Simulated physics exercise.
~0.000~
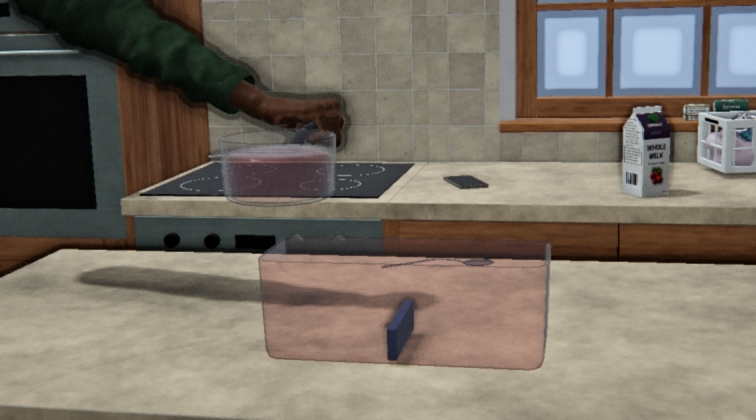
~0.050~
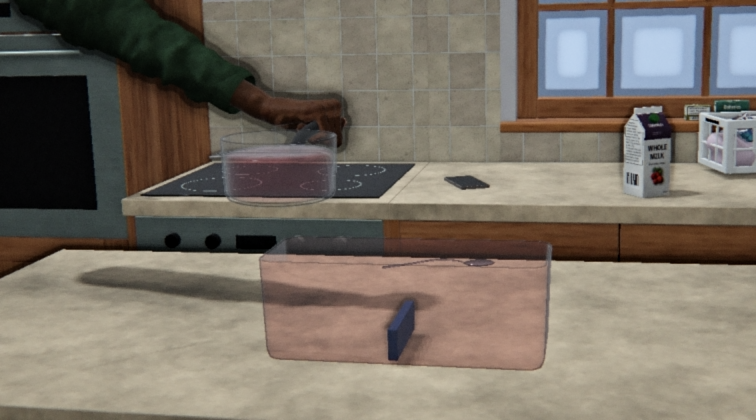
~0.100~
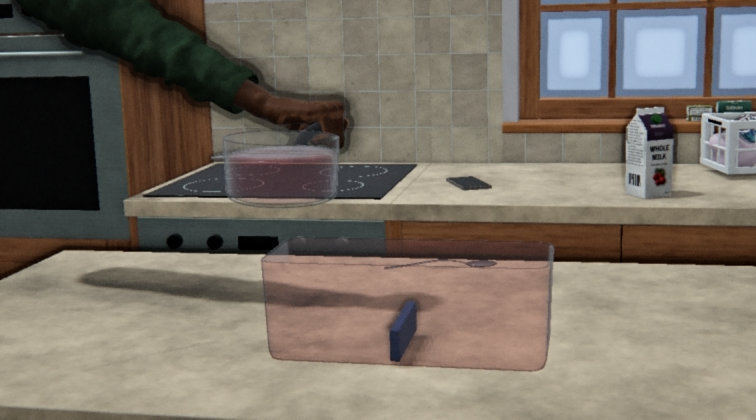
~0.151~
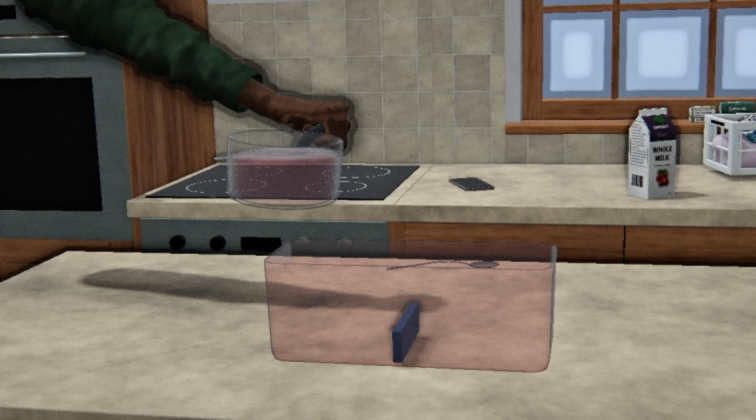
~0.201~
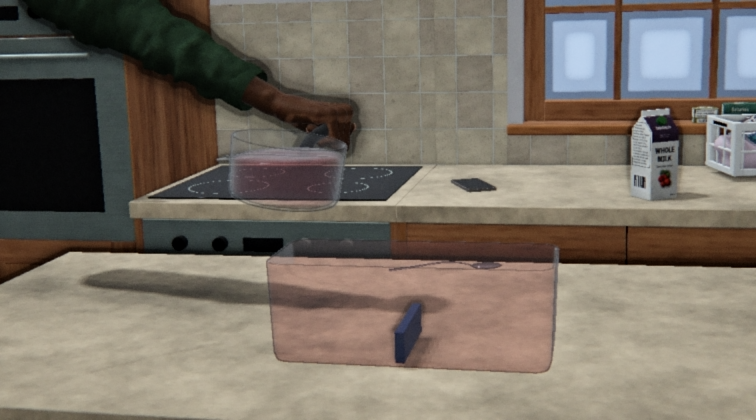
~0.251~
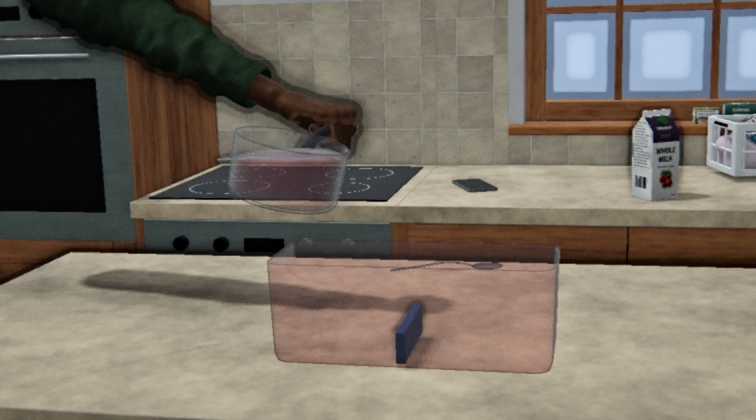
In a kitchen, a green-sleeved arm holding a small clear pot of pinkish liquid, slowly tilting it rightward behind a long, divided basin.
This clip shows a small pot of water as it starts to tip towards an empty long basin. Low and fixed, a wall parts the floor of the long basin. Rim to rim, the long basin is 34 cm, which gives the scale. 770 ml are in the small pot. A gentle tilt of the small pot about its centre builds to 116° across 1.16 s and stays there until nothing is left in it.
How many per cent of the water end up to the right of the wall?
About 25 per cent.
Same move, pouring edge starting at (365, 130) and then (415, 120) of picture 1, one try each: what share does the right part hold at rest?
About 65 %, then about 95 %.
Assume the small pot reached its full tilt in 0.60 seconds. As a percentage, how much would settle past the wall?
In that case, roughly 25 per cent.
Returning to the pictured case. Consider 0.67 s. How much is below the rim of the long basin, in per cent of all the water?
Roughly 18 percent of it.
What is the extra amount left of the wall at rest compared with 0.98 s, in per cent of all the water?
8 %.
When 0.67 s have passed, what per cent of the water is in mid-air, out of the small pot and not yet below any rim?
Near 28 per cent of it all.
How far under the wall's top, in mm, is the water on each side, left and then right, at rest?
Near 10 mm for the left and near 30 mm for the right.
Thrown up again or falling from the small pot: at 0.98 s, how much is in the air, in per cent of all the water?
Roughly 5 %.
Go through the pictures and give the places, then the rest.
It leans 0°; its right rim is at (333, 138); the water meets the walls at (228, 152) and (333, 152); the long basin's rim runs from (272, 250) to (548, 256); the wall's top is at (401, 316), in the first frame.
It leans 1°; its right rim is at (334, 139); the water meets the walls at (229, 152) and (333, 153), in the second frame.
It leans 2°; its right rim is at (336, 141); the water meets the walls at (231, 153) and (336, 154), in the third frame.
It leans 5°; its right rim is at (340, 145); the water meets the walls at (234, 154) and (339, 155), in the fourth frame.
It leans 8°; its right rim is at (344, 150); the water meets the walls at (238, 154) and (342, 157), in the fifth frame.
It leans 13°; its right rim is at (346, 155); the water meets the walls at (239, 156) and (345, 158), in the sixth frame.
After 0.67 s the tilt is 73° and 53 per cent is still to pour, 15 is left of the wall and 3 right of it.
After 0.98 s the tilt is 110° and 6 per cent is still to pour, 67 is left of the wall and 22 right of it.
After 1.31 s the tilt is 116° and 0 per cent is still to pour, 76 is left of the wall and 24 right of it.
After 1.66 s the tilt is 116° and 0 per cent is still to pour, 75 is left of the wall and 25 right of it.
In the end 75 per cent lies left of the wall, 25 right of it and 0 outside.
